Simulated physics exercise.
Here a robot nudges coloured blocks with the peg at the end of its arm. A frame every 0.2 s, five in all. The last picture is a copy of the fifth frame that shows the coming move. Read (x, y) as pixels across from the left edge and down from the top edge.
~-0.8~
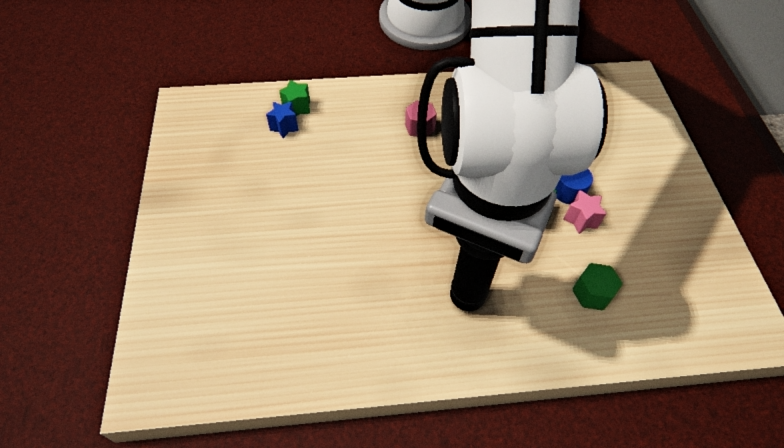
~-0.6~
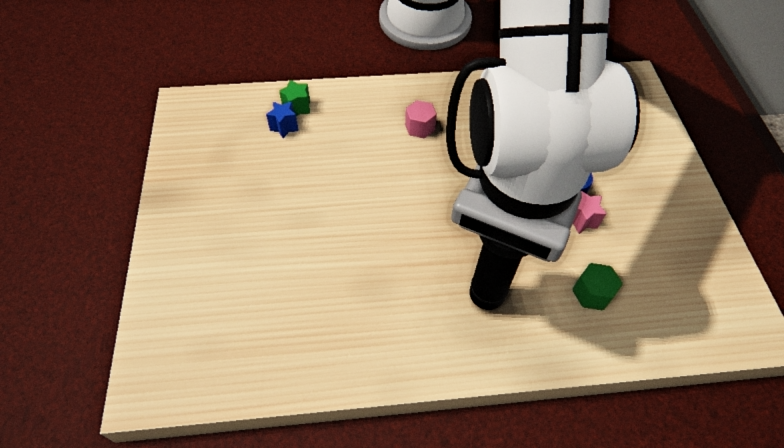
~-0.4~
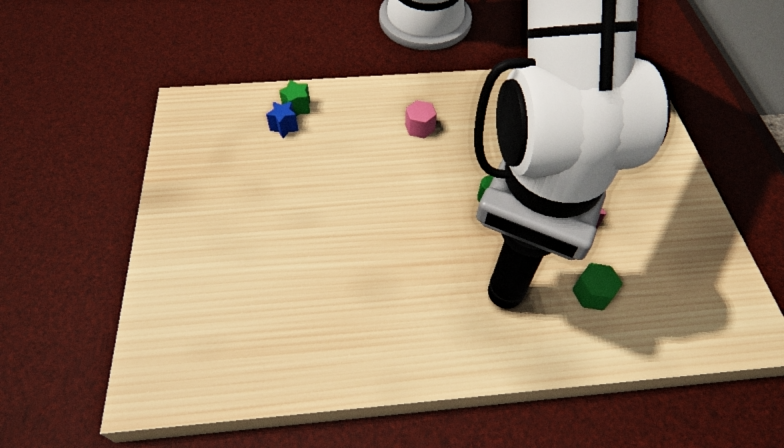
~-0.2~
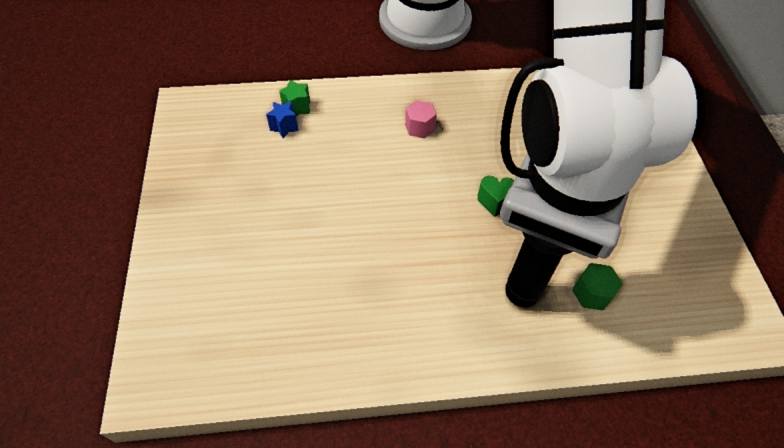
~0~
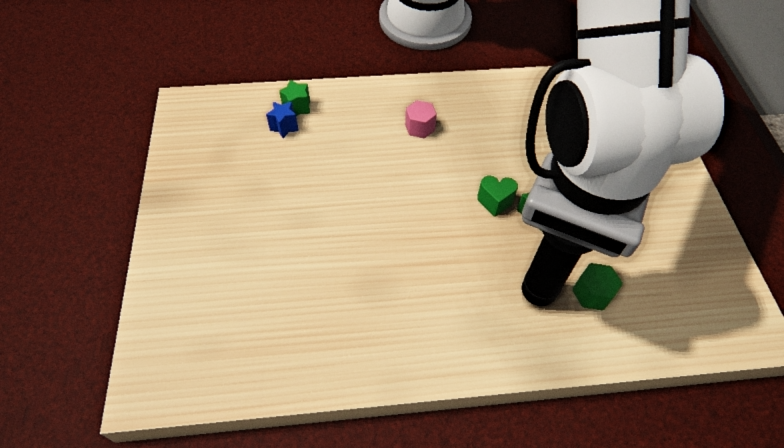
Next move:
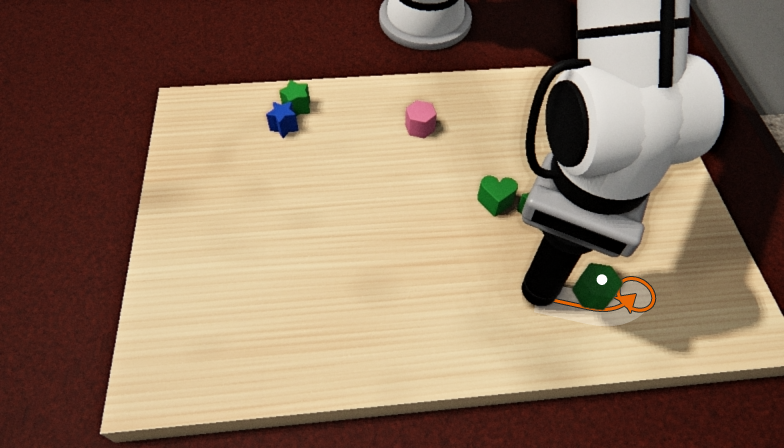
The video shows a white robot arm with a black peg moving steadily to the right over a wooden board of coloured blocks, drawing close to a green hexagon near the right side while the blocks stay still.
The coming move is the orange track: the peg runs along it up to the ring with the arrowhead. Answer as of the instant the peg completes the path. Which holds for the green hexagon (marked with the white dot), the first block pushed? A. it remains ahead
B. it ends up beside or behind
Option A.
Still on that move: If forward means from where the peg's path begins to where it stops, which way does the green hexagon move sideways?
It shifts to the left.
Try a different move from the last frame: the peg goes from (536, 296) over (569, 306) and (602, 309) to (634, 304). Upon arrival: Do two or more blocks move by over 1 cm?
That would be a no.
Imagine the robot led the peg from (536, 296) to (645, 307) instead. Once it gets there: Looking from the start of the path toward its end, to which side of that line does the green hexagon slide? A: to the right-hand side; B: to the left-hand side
Option B.
Drawn move, from (536, 296) via (572, 304) and (609, 309), ending at (636, 294); the dot is on the green hexagon.
The first path, step by step. One third of the way, peg (577, 299); green hexagon (613, 279).
Two thirds of the way, peg (614, 304); green hexagon (644, 274), turned 45° anticlockwise.
At the end, peg (640, 289); green hexagon (665, 256), turned 60° anticlockwise.
